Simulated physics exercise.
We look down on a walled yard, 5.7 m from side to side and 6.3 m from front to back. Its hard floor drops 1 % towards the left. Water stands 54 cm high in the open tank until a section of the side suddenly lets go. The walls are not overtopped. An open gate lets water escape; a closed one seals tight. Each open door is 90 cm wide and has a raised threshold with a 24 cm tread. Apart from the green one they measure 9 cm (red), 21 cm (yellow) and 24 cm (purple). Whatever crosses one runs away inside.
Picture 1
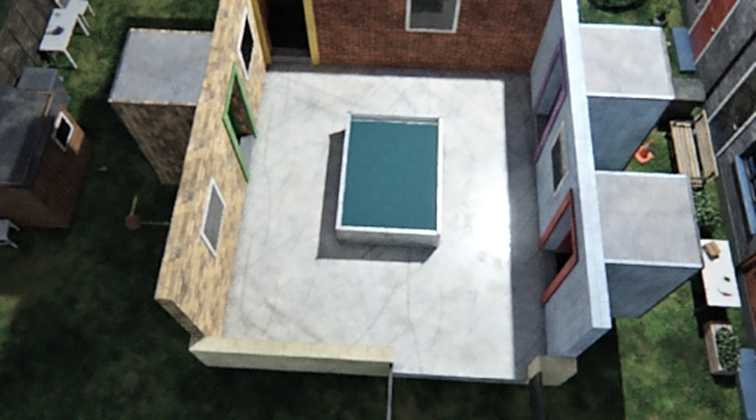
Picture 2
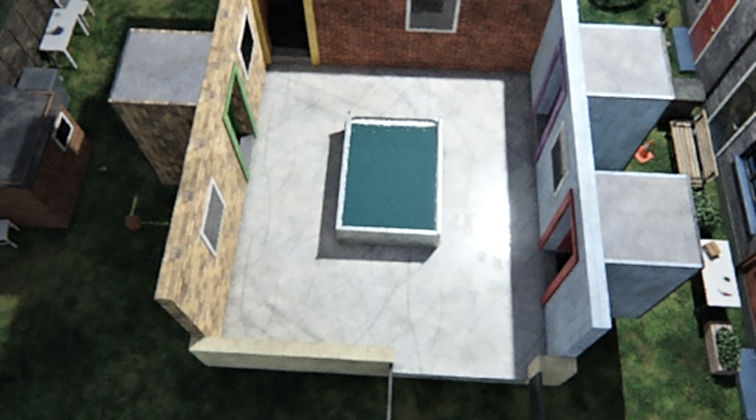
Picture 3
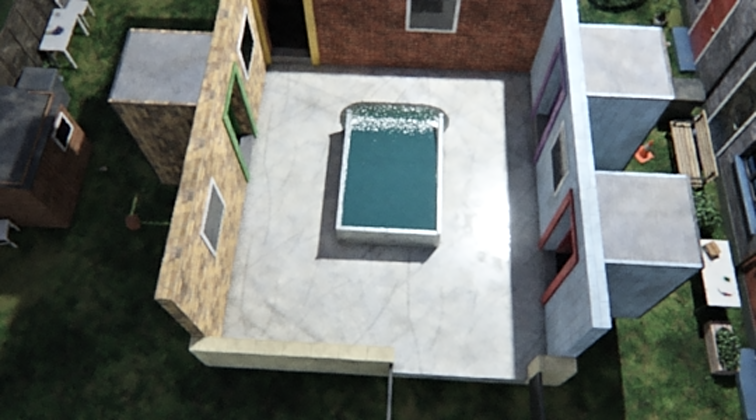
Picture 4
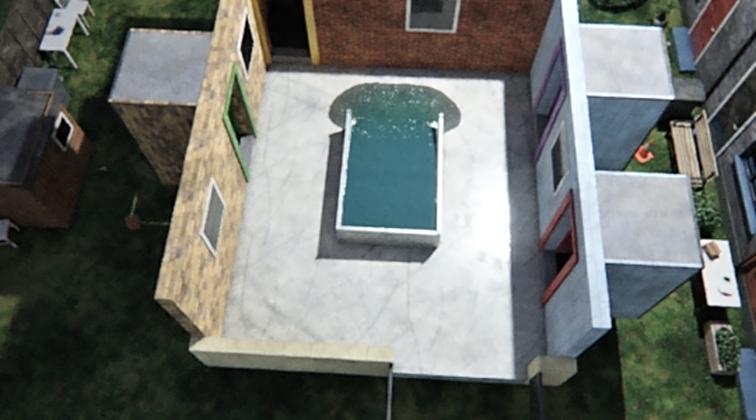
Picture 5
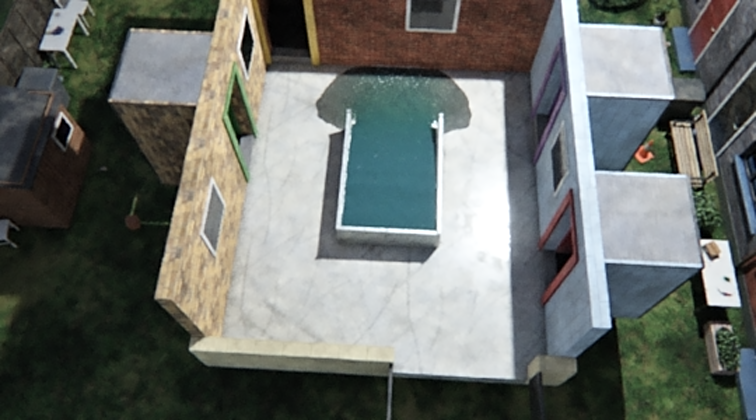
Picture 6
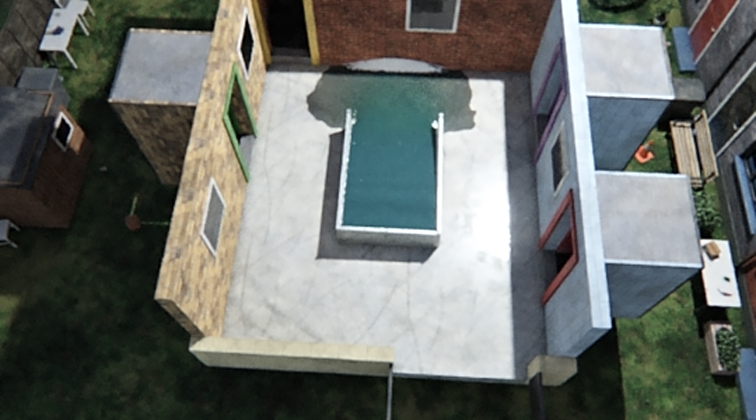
Water pouring from the far side of an open tank in a walled yard, spreading across the pale floor to the brick wall.
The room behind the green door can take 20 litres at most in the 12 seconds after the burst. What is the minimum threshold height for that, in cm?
About 6 cm.
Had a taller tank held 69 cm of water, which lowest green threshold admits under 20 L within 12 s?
Some 7.5 cm.
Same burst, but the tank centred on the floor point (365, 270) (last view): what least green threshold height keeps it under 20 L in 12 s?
Some 7.5 cm.
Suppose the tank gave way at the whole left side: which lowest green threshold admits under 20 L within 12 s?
Then roughly 32 cm.
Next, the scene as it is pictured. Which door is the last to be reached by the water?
Last comes the red one.
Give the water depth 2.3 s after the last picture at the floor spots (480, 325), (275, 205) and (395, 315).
Roughly 0, 1 and 0 cm, in turn.
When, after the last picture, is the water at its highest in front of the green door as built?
At about 3.5 s.
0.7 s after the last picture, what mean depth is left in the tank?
Roughly 33 cm on average.
Then, 0.7 s after the last picture water covers 15 % of the floor, deepest (38 cm) near (391, 80); it has not reached the green door.
Then, 2.3 s after the last picture water covers 35 % of the floor, deepest (34 cm) near (275, 69); 8 cm at the green door, 0 litres in over its 13 cm threshold.
Then, 11.3 s after the last picture water covers 95 % of the floor, deepest (10 cm) near (245, 201); 6 cm at the green door, 0 litres in over its 13 cm threshold.
At the green door as built, the water peaked near 10 cm, 3.5 s after the last picture.
With a threshold of 4.5 cm, 39 litres would have come in within the 12 s; with 6.5 cm, 14 litres. So under 20 litres takes about 6 cm.
